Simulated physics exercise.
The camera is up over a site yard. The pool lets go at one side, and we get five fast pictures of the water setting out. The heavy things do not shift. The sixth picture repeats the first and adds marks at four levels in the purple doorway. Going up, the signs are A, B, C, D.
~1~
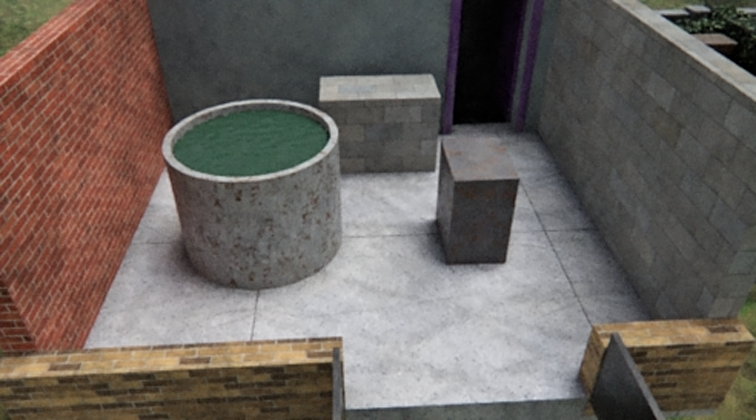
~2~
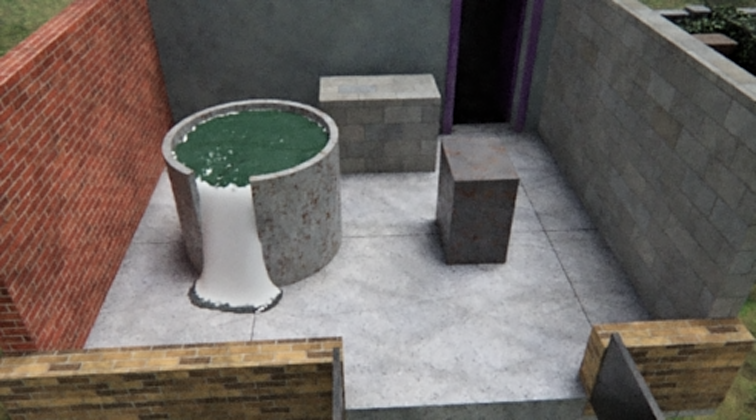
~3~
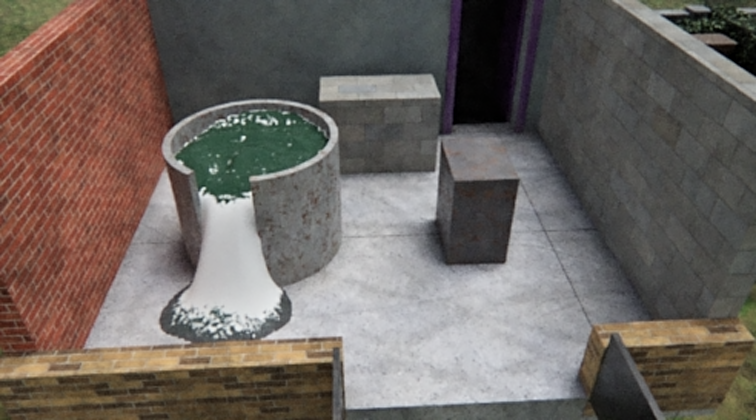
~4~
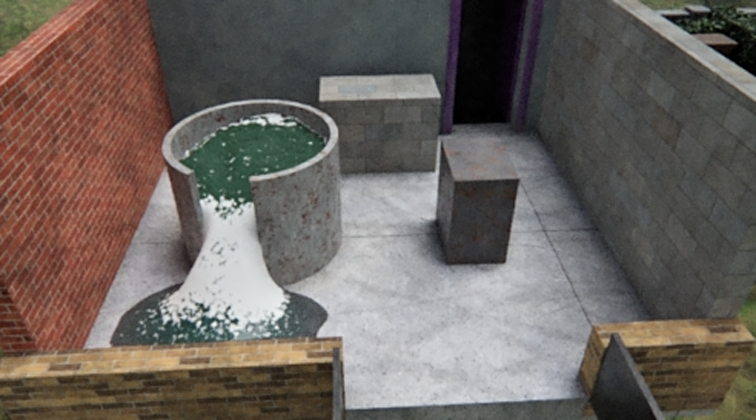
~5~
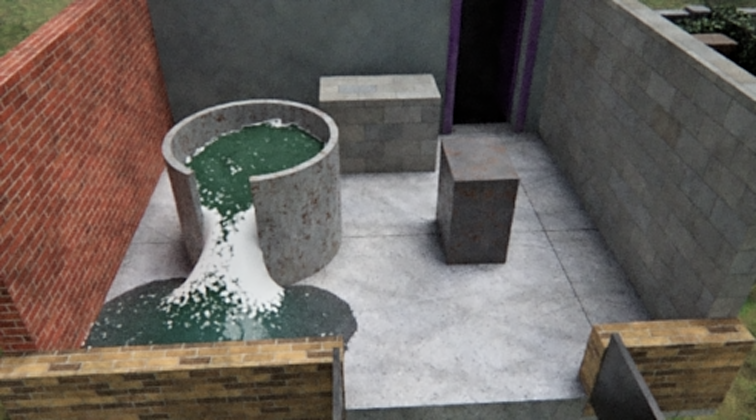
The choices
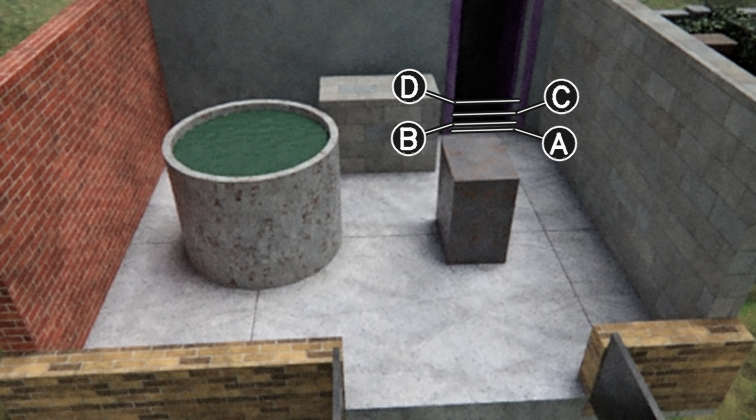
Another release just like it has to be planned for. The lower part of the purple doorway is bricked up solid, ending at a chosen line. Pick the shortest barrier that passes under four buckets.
That is height B.
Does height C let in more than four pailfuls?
No, that is safe.
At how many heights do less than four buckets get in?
Three of them.
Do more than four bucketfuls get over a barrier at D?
No, that is safe.
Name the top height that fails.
Here it is height A.
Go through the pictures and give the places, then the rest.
Water in the pool at rest, its middle at (253, 143); foot of the purple doorway at (483, 133); open gate at (470, 325).
Water covers 1 % of the ground and shows as far out as (262, 305).
Water covers 4 % of the ground and shows as far out as (276, 294).
Water covers 9 % of the ground and shows as far out as (133, 315).
Water covers 14 % of the ground and shows as far out as (112, 314).
On the marked copy, A at (483, 130); B at (484, 123); C at (485, 113); D at (486, 101); from the bottom up A, B, C, D.
For height A, about 8 bucketfuls get in.
For height B, a splash gets over, under a bucket.
For height C, nothing gets over.
For height D, nothing gets over.
